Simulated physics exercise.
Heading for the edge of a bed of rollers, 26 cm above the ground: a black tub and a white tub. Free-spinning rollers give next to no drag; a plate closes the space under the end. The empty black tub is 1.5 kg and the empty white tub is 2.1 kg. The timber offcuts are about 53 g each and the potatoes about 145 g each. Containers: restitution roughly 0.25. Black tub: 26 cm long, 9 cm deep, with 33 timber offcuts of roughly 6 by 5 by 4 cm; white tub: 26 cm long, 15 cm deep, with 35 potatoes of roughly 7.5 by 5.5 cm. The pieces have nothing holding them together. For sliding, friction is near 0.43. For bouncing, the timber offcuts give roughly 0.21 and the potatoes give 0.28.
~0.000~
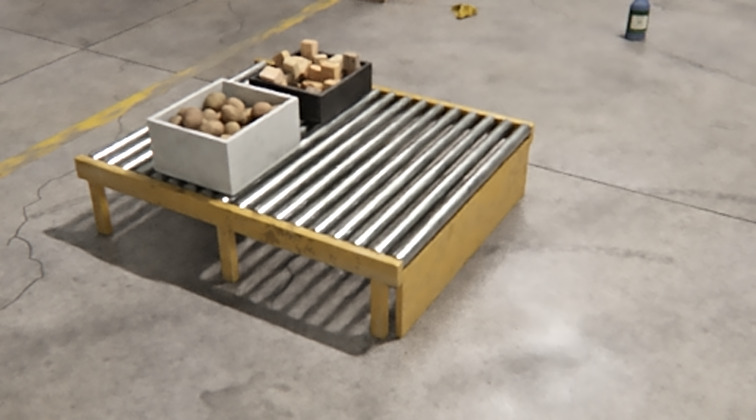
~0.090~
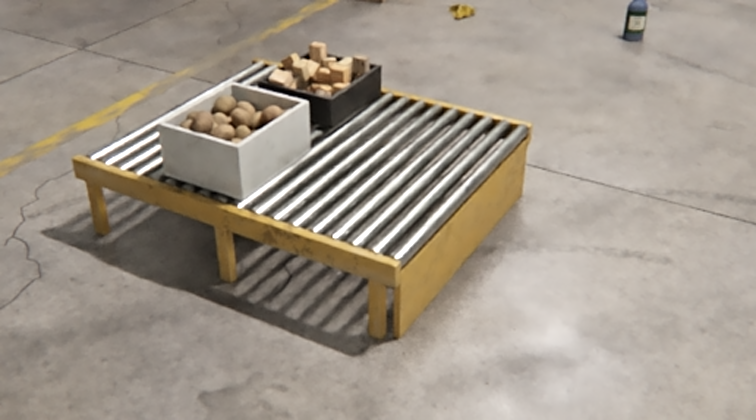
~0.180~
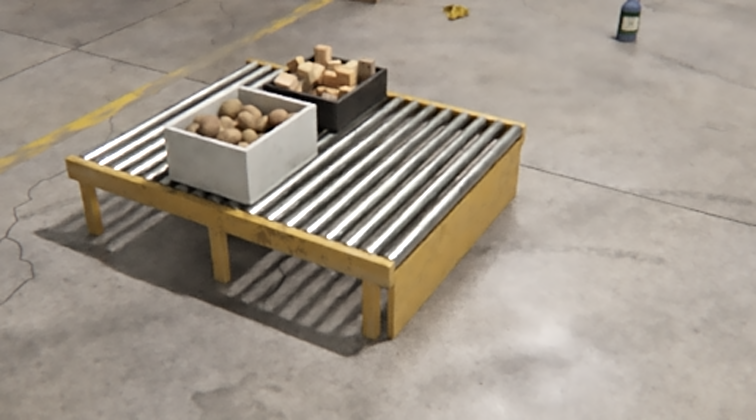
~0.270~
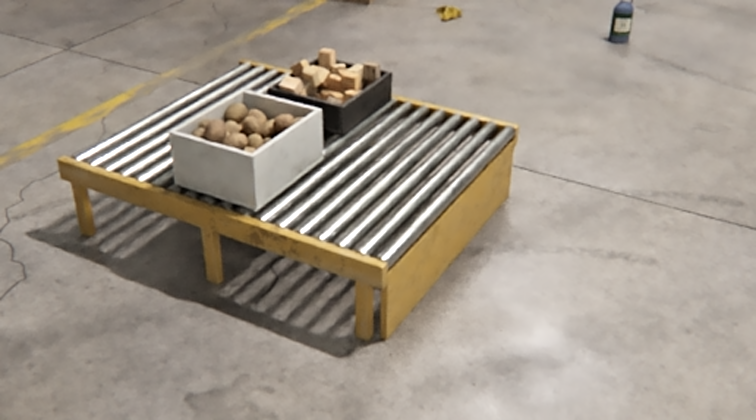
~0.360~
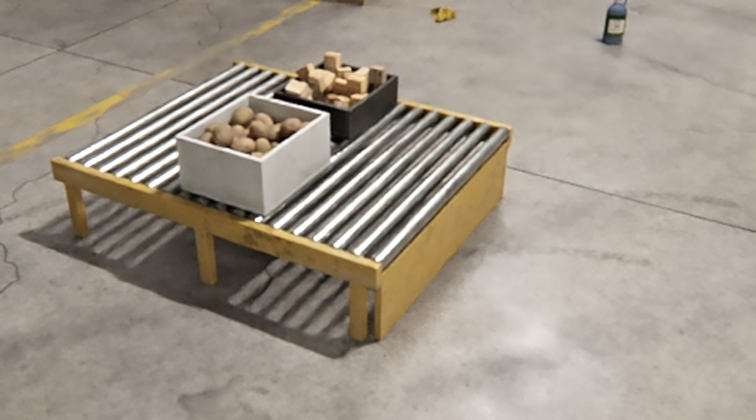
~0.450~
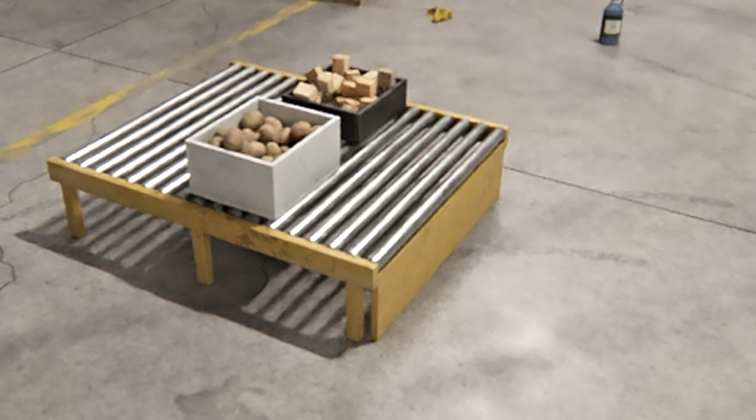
A white tub of potatoes and a black tub of wood blocks slide slowly rightward across rollers.
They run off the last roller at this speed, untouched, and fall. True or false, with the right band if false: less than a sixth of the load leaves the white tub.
False, above half leaves.
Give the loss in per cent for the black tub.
For the black tub, roughly 20 percent.
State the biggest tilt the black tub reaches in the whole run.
55°.
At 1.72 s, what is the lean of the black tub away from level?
About 45 degrees.
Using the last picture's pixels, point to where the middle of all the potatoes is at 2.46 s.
Centred roughly at (561, 342).
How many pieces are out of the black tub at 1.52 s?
Roughly 0 for the black tub.
After 1.04 s, the overhang begins.
After 1.52 s, the black tub is level with 0 of 33 out and the white tub leans 10° with 0 of 35 out.
After 1.72 s, the black tub leans 47° with 2 of 33 out and the white tub leans 60° with 0 of 35 out.
After 2.07 s, the black tub leans 44° with 8 of 33 out and the white tub has gone over with 16 of 35 out.
Outcome (at 2.46 s), the black tub leans 44° with 8 of 33 out and the white tub has gone over with 22 of 35 out. Asked share, 22 of 35, 63 per cent.
